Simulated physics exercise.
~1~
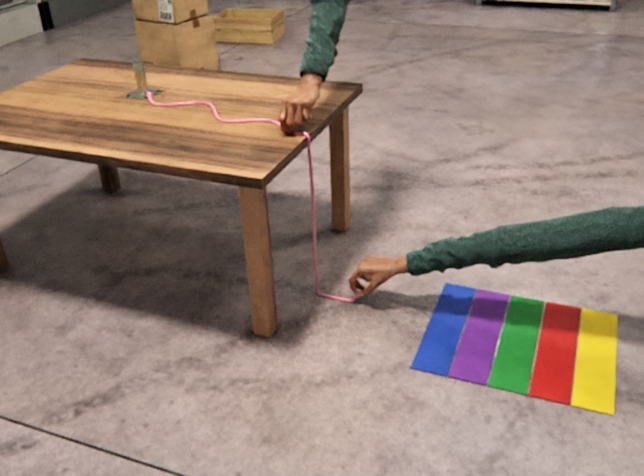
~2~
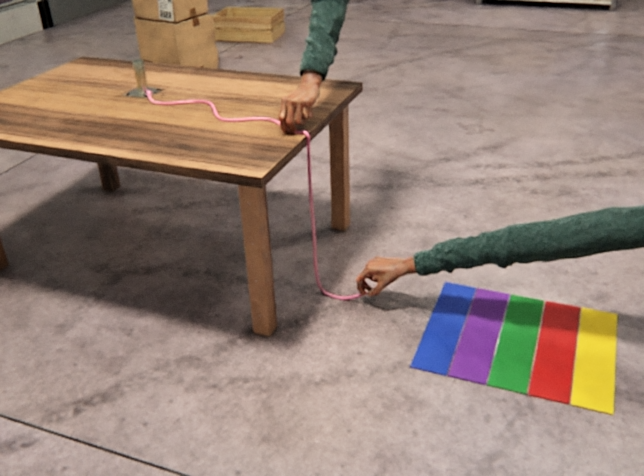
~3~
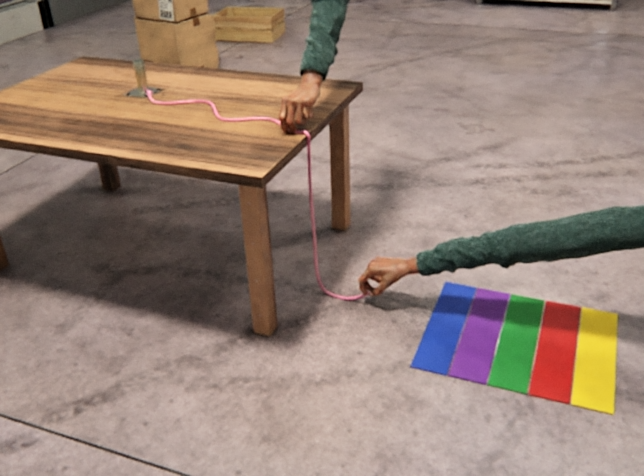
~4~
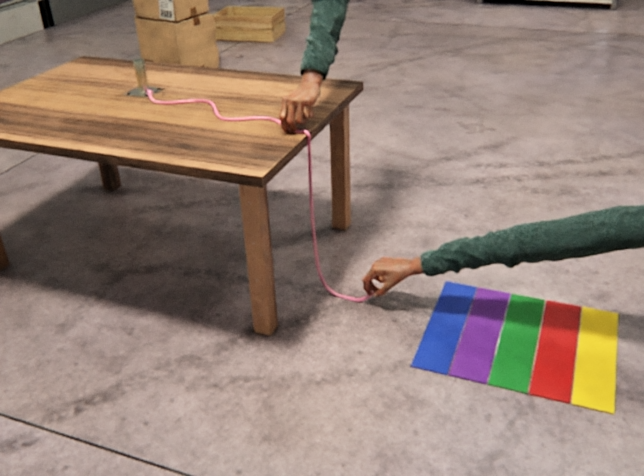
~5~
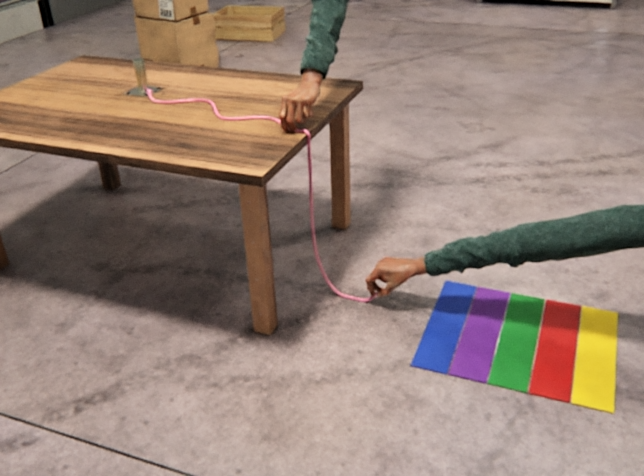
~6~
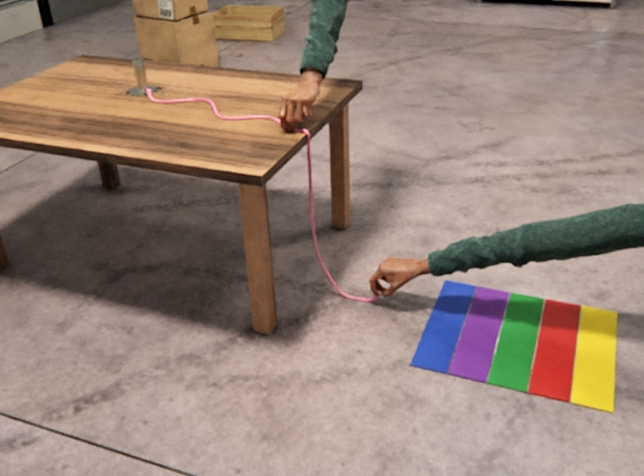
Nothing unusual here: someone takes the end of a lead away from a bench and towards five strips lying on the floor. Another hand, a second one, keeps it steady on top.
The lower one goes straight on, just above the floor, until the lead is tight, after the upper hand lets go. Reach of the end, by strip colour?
Green.
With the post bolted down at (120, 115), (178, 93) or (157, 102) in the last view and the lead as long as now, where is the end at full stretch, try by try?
In pixels, the answers are (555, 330), (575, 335) and (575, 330).
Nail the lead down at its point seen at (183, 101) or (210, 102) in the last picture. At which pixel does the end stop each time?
First try at (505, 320), second at (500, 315).
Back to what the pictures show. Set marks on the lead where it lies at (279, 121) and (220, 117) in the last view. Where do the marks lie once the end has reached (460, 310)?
Mark one about (306, 128), mark two about (252, 114).
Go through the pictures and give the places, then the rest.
End (359, 292); blue (435, 354); purple (473, 363); green (511, 371); red (552, 381); yellow (594, 390), in the first frame.
End (366, 293); lead through (154, 102) (213, 107) (257, 119) (308, 142) (312, 213) (317, 277), in the second frame.
End (369, 293), in the third frame.
End (373, 293); lead through (155, 102) (214, 106) (257, 118) (309, 141) (312, 213) (321, 277), in the fourth frame.
End (376, 293), in the fifth frame.
End (380, 294); lead through (154, 100) (213, 105) (257, 117) (308, 140) (312, 212) (329, 276), in the sixth frame.
Soon after, end near (460, 310); over blue.
After that, end near (498, 317); over purple.
At the stop, end near (520, 322); over green. The green one.
